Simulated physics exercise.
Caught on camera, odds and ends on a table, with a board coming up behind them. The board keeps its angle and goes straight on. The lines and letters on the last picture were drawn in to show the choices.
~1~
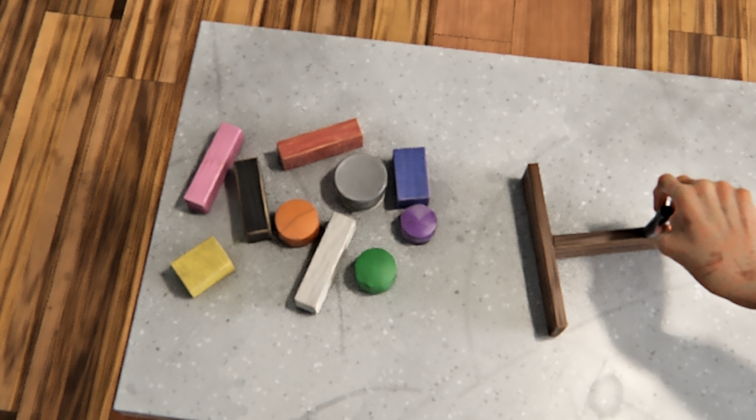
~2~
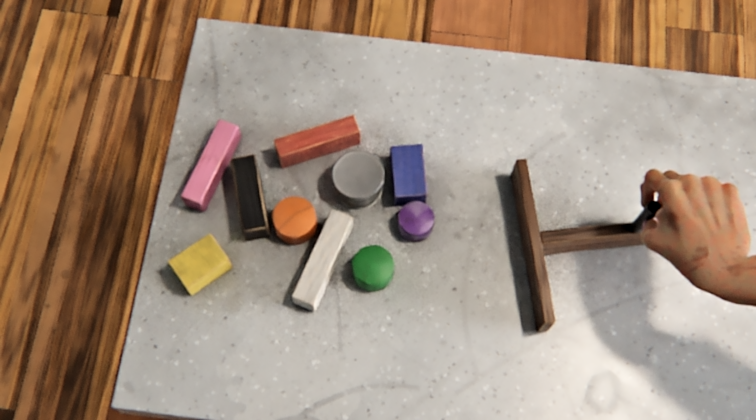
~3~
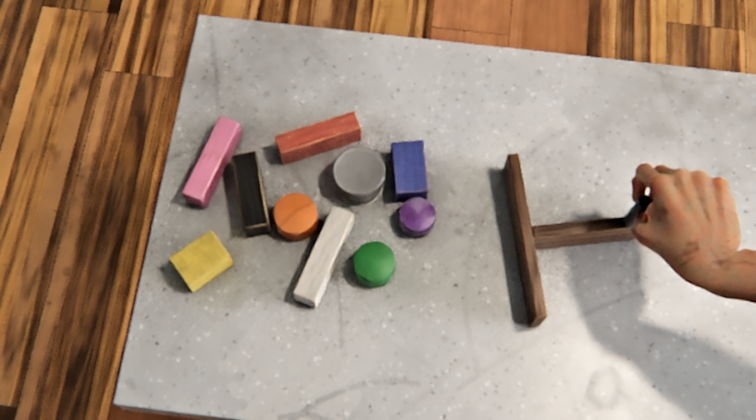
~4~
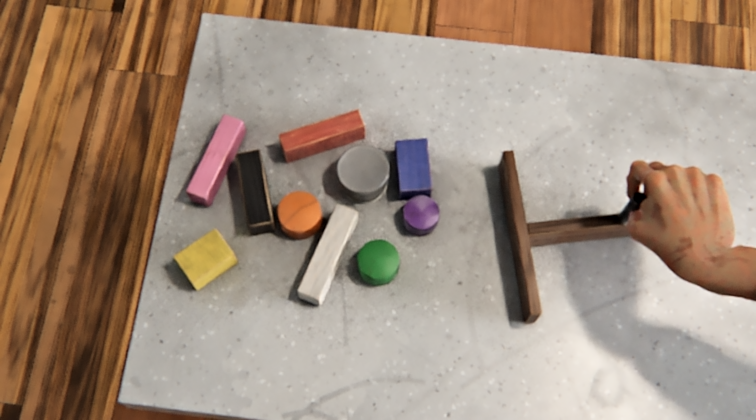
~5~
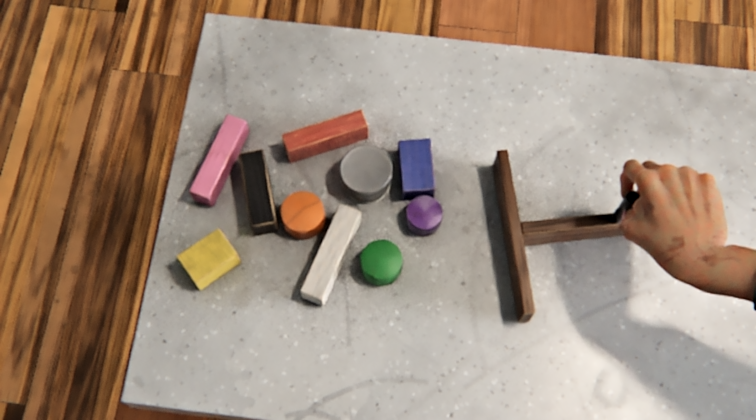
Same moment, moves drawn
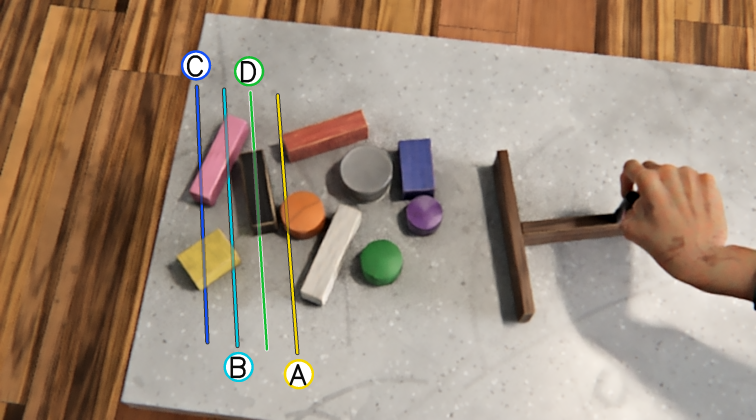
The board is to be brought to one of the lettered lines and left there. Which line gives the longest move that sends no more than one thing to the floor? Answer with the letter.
The farthest such stop is A.
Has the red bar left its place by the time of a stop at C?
By then, yes.
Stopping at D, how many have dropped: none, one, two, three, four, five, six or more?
In all, two.
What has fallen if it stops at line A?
The pink stick.
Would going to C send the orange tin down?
Yes.
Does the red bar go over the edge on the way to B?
By then, no.
On the marked copy, A at (287, 218); B at (230, 211); C at (202, 208); D at (258, 214).
Taking A. A third of the way, board (433, 219); blue block (402, 169); grey tin (360, 175).
Two thirds of the way, board (351, 210); black stick (238, 192); orange tin (264, 222).
When it is over, board (289, 203); pink stick over the edge; black stick (179, 188); one fallen.
As for the rest, B drops four; C drops six; D drops two.
